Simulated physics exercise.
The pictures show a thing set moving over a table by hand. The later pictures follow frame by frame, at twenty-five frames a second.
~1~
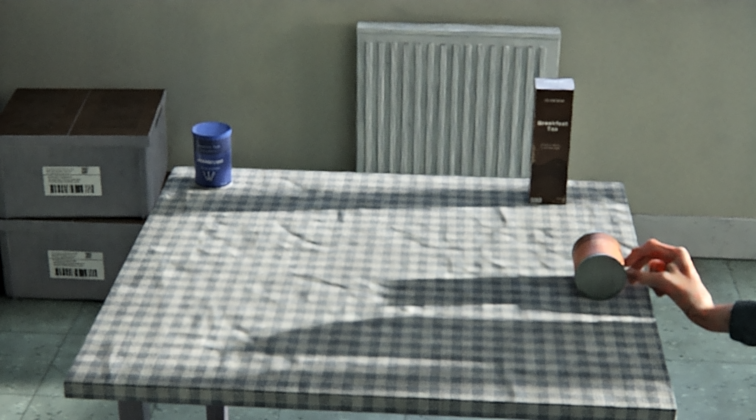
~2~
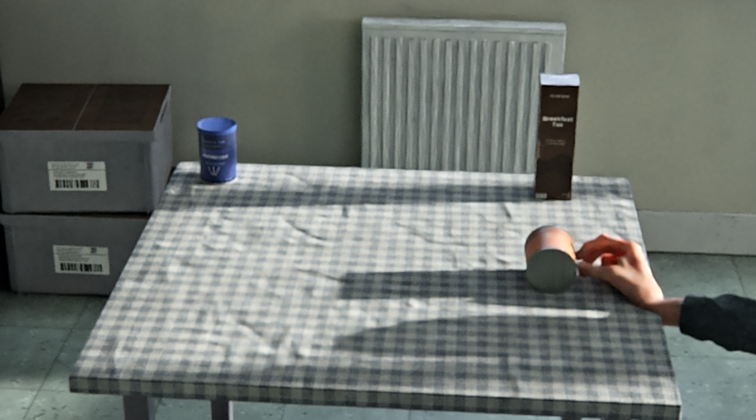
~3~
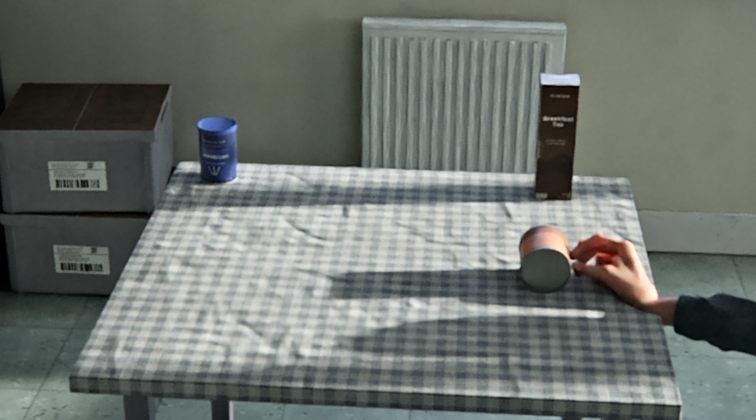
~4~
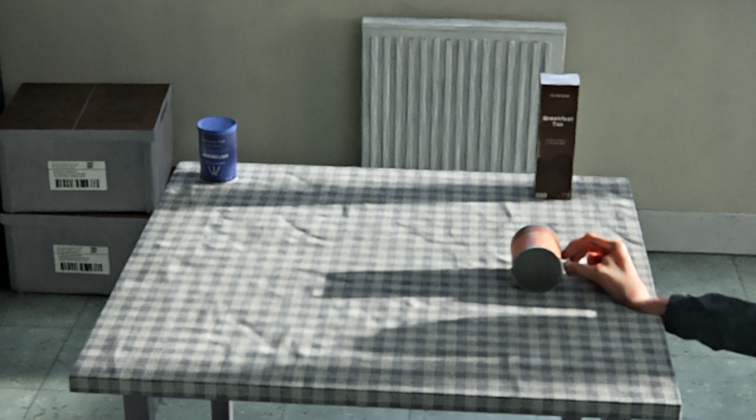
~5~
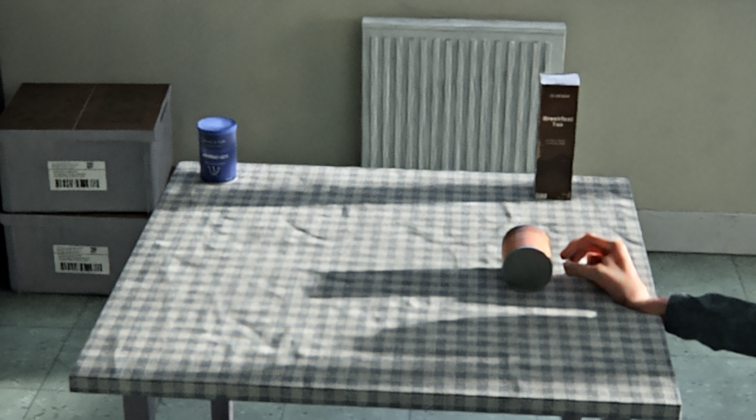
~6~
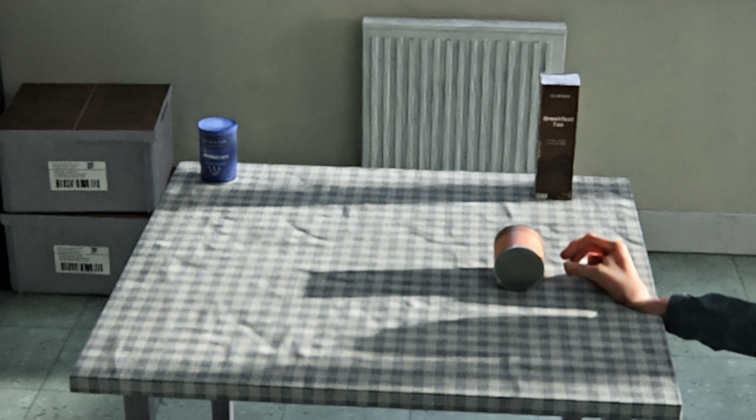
An orange tin lies on its side on a checked cloth over a table, seen from slightly above and in front in a grey-green room. A blue tin stands at the back left, a dark brown box at the back right, with stacked cartons and a radiator behind. A hand at the right moves the orange tin left as the view shifts slightly, then the tin rolls a little farther left, clear of the fingers.
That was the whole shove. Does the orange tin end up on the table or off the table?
The orange tin stays on the table.
Then, 0.10 s past the last view, orange tin displaced about its own width near (500, 257).
Then, 0.20 s past the last view, orange tin displaced about its own width near (485, 256).
Then, 0.40 s past the last view, orange tin displaced about its own width near (466, 256).
Finally, moved from the start, orange tin. Final places as the last picture's camera would see them, orange tin near (463, 255).
